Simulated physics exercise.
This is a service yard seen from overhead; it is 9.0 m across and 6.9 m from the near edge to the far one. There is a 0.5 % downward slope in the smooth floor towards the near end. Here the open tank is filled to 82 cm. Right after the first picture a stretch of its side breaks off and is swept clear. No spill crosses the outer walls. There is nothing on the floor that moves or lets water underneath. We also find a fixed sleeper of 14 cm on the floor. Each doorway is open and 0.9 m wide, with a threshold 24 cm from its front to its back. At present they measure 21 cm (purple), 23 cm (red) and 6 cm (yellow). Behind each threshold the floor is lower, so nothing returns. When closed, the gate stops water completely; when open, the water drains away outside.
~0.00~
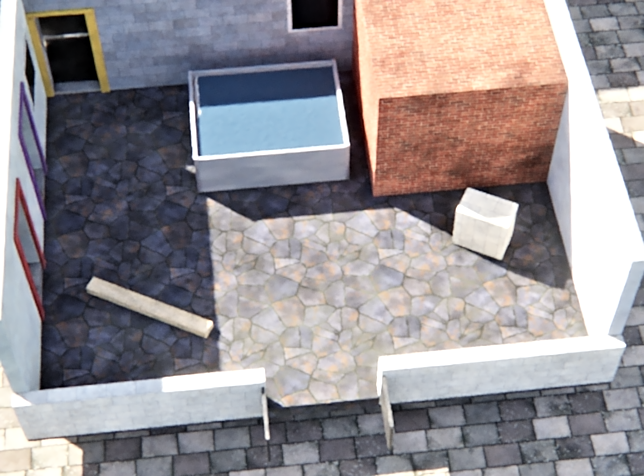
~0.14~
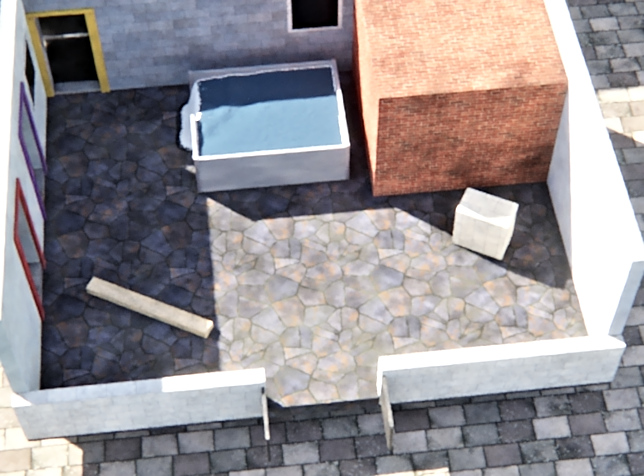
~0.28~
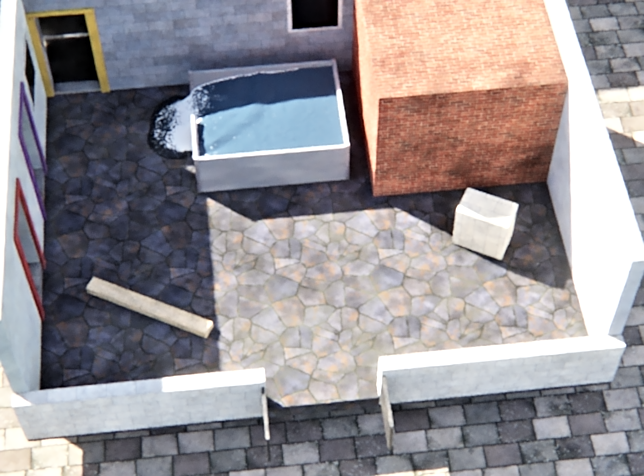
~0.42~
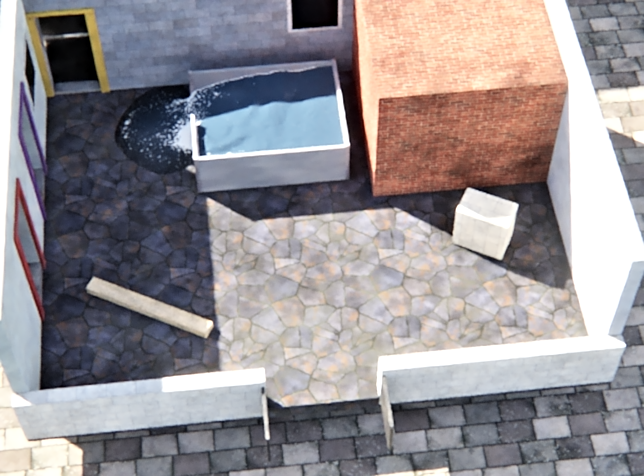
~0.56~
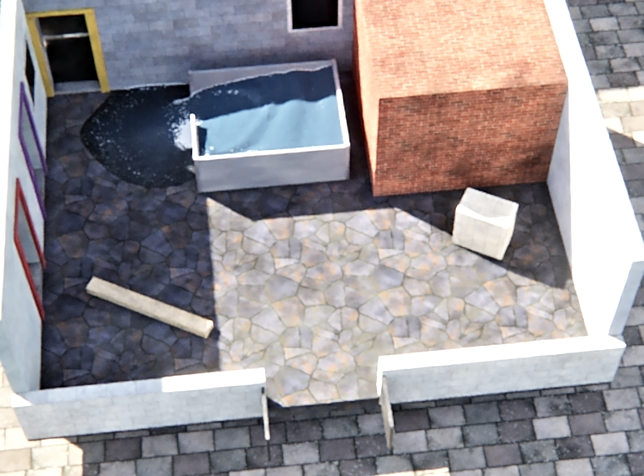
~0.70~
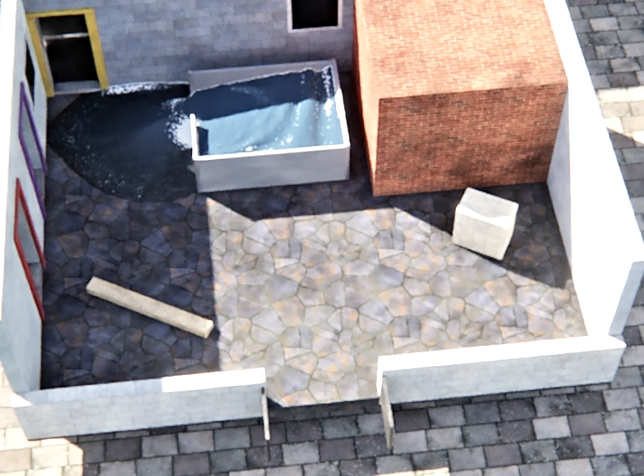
The video shows a walled stone yard with an open tank of still water beside a brick block; water then pours out of the tank's left side and spreads leftward across the shaded paving in a widening dark pool.
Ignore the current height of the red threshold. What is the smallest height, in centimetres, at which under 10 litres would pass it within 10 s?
The smallest such height is roughly 6.5 cm.
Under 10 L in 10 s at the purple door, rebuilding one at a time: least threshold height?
At purple, roughly 25 cm.
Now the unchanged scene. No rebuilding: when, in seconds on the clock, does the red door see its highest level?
Near 3.4 s.
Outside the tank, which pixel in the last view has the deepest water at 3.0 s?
At about pixel (47, 104).
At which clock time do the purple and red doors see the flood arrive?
Purple 1.0 s; red 1.8 s.
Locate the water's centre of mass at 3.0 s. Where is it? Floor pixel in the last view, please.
The water is centred around (191, 156) in the last picture's pixels.
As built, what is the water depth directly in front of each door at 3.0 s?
The purple door has 25 cm, the red door 10 cm and the yellow door 29 cm.
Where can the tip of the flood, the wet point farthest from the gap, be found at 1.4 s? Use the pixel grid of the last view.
I'd put the front's tip around (44, 243).
After 1.4 s water covers 20 % of the floor, deepest (56 cm) near (48, 97); it has not reached the red door.
After 3.0 s water covers 30 % of the floor, deepest (44 cm) near (47, 104); 10 cm at the red door, 0 litres in over its 23 cm threshold.
After 10.0 s water covers 95 % of the floor, deepest (16 cm) near (40, 417); 7 cm at the red door, 0 litres in over its 23 cm threshold.
At the red door as built, the water arrived by 1.9 s and peaked near 10 cm at 3.4 s.
Run again over the same 10 s with other heights there, 17 litres in over 5.5 cm, 7 litres over 7 cm. The limit of 10 litres is kept from about 6.5 cm up.
